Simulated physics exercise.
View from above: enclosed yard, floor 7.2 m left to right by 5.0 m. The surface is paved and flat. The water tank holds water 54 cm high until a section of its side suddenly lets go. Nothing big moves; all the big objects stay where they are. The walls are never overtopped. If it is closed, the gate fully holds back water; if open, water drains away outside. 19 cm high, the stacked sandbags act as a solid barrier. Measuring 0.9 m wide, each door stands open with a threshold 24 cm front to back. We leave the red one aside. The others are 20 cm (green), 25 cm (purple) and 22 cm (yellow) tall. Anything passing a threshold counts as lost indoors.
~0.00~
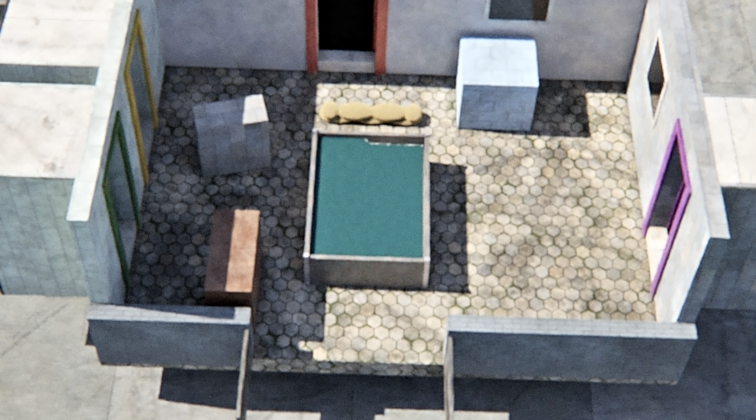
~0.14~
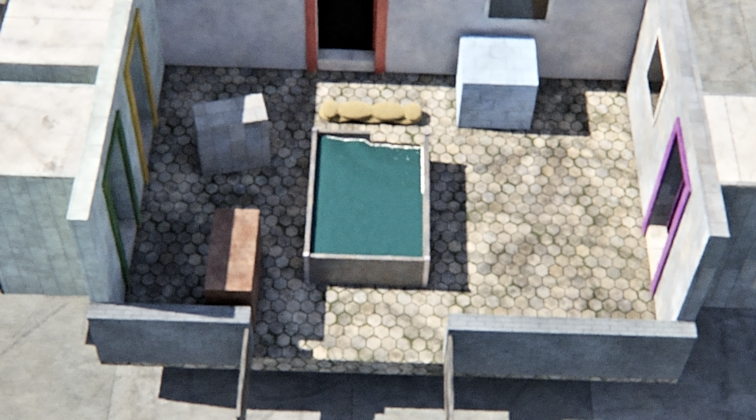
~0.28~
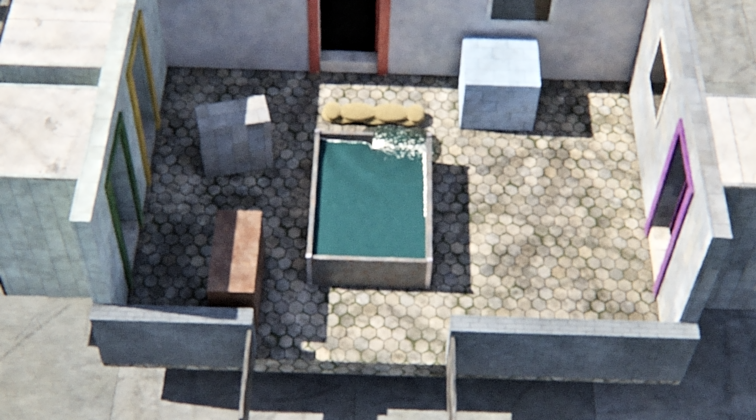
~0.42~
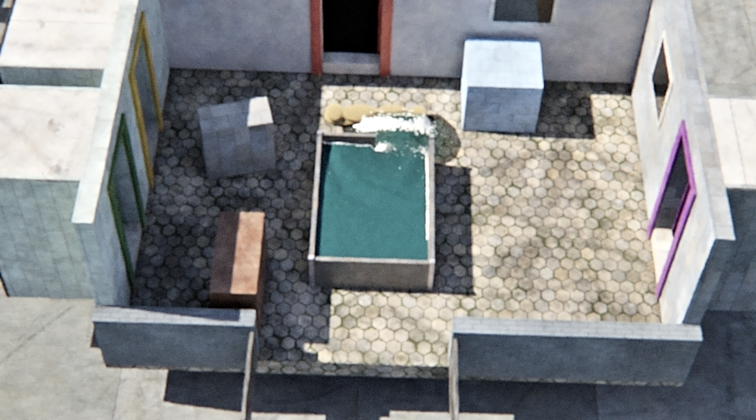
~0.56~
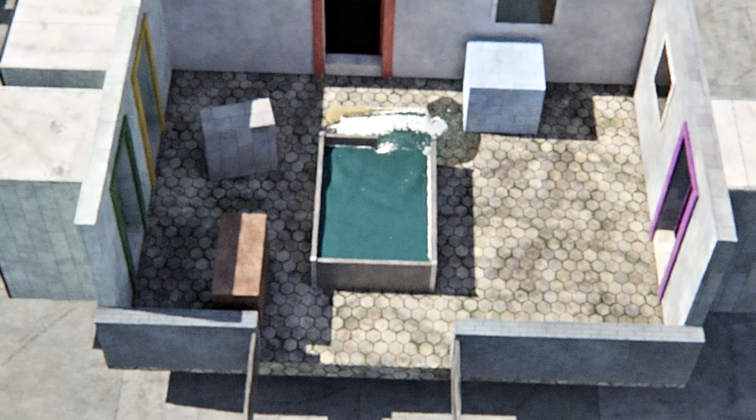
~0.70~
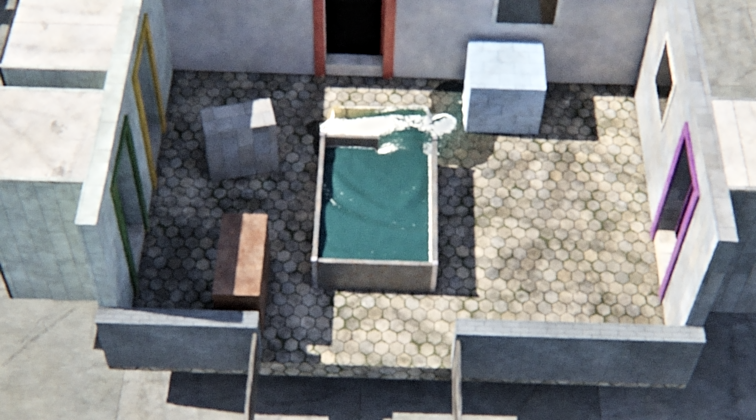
In a paved, walled yard seen from above, a rectangular tank of still green water opens at its far side, and white, foaming water pours over the row of sandbags and spreads across the paving toward the right.
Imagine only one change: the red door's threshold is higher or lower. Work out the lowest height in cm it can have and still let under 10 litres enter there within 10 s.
The lowest such height is roughly 8.5 cm.
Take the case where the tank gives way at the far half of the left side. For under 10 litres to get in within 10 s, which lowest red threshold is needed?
You'd want it roughly 9.0 centimetres tall.
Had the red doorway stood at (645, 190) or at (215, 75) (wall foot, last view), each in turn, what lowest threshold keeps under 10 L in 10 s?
In turn: About 8.0 cm, about 11.5 cm.
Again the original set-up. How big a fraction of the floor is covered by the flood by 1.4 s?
Near 15 per cent is wet.
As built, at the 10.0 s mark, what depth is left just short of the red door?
Depth: Near 7.0 cm.
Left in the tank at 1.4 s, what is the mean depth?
Averaged depth comes out at about 40 cm.
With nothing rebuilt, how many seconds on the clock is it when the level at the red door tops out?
Near 2.0 seconds.
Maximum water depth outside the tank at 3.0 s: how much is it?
Max depth: About 27 cm.
After 1.4 s water covers 15 % of the floor, deepest (38 cm) near (403, 135); 2 cm at the red door, 0 litres in over its 23 cm threshold.
After 3.0 s water covers 40 % of the floor, deepest (27 cm) near (403, 135); 11 cm at the red door, 0 litres in over its 23 cm threshold.
After 10.0 s water covers 90 % of the floor, deepest (10 cm) near (127, 342); 7 cm at the red door, 0 litres in over its 23 cm threshold.
At the red door as built, the water arrived by 1.4 s and peaked near 13 cm at 2.0 s.
Run again over the same 10 s with other heights there, 19 litres in over 7 cm, 5 litres over 10 cm. The limit of 10 litres is kept from about 8.5 cm up.
